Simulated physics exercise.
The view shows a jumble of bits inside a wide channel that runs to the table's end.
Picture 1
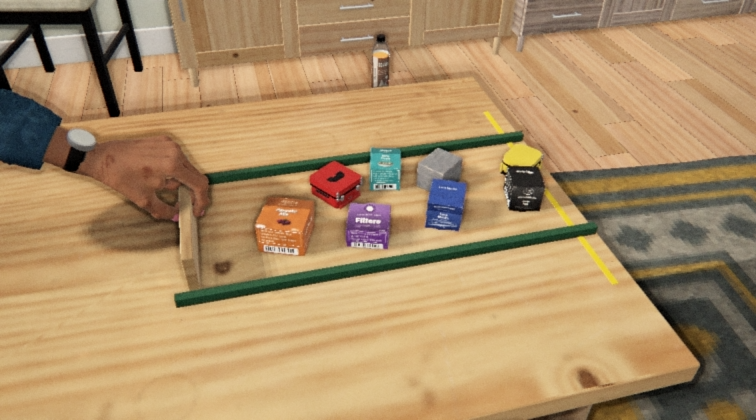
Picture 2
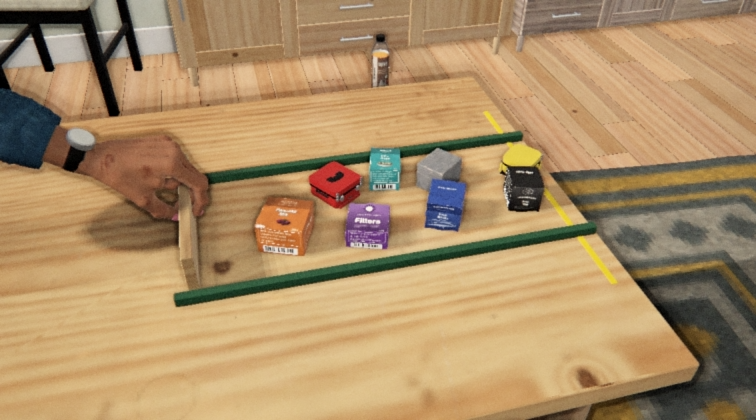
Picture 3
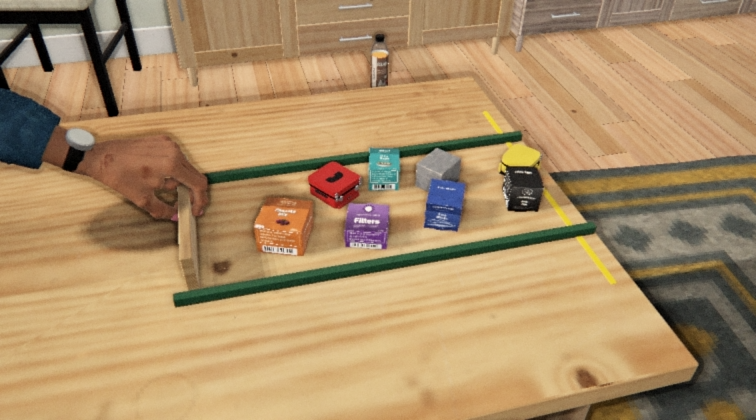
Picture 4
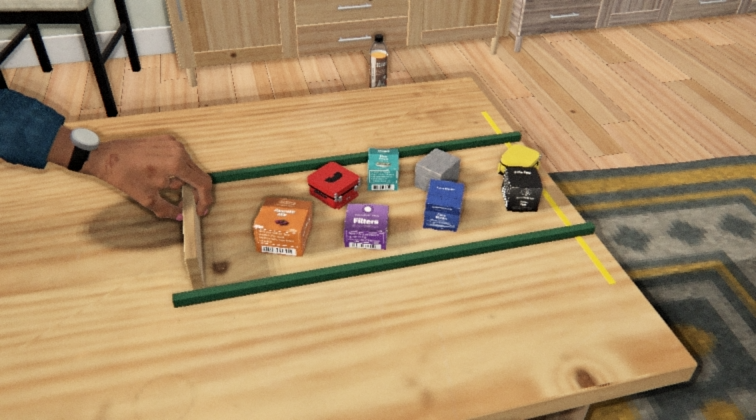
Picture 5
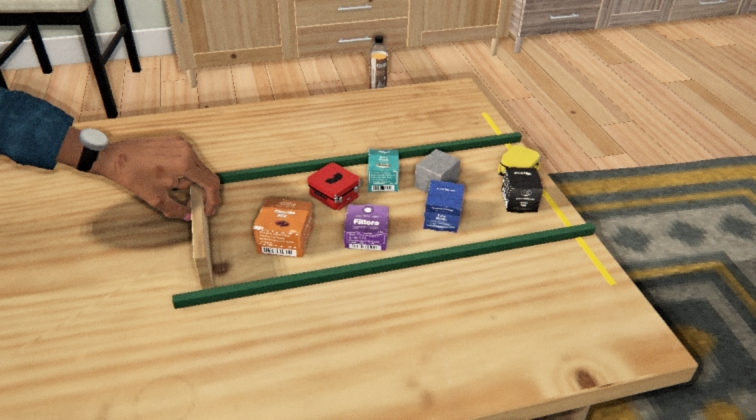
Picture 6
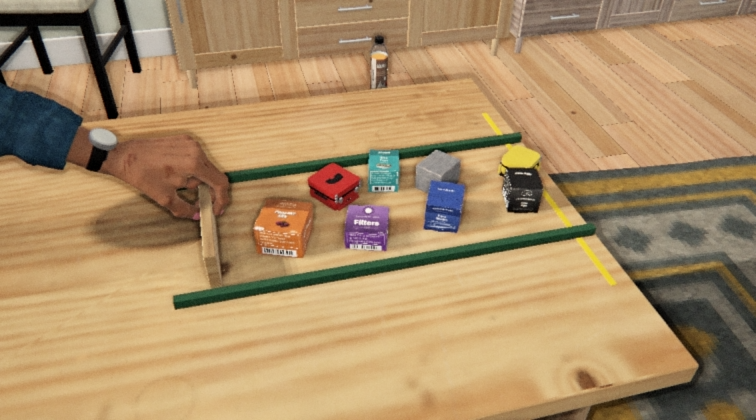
A hand slid a wooden board slightly to the right between two green strips on a table, while the small colorful boxes ahead of it, near a yellow line, stayed still.
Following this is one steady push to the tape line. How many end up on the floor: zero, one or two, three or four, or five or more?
Five plus drop.
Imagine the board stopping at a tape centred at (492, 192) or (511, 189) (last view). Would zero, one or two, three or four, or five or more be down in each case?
Either three or four, then at least five.
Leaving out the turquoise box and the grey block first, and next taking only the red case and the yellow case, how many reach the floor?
First try 5, second try 5.
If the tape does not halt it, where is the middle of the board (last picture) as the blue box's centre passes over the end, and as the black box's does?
Its middle is around (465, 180) and around (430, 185).
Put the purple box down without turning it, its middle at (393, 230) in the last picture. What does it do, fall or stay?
The answer: It ends up below.
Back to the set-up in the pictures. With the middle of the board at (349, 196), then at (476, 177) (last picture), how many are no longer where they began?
So far 5, and 8 at the second.
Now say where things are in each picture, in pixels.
Yellow case (521, 164); black box (524, 189); grey block (439, 172); board (189, 219); tape (540, 183), in the first frame.
Black box (523, 189); blue box (445, 205), in the second frame.
Grey block (438, 172); turquoise box (384, 169), in the third frame.
Yellow case (519, 164); purple box (367, 226), in the fourth frame.
Black box (522, 190); board (200, 218), in the fifth frame.
Yellow case (520, 165); black box (522, 190); grey block (438, 174); board (209, 217); tape (538, 184), in the sixth frame.
A little later, none off yet; yellow case at rest near (520, 165); black box at rest near (522, 190); grey block at rest near (438, 174).
Next, none off yet; yellow case at rest near (520, 165); black box shifted about its own width near (544, 186); grey block shifted about its own width near (463, 177).
Later still, two off so far; yellow case tilted a little near (552, 158); black box fallen; grey block shifted well along near (538, 167).
When it is over, the number that fall off is five or more; down, orange box, red case, purple box, turquoise box, blue box, grey block, black box and yellow case.
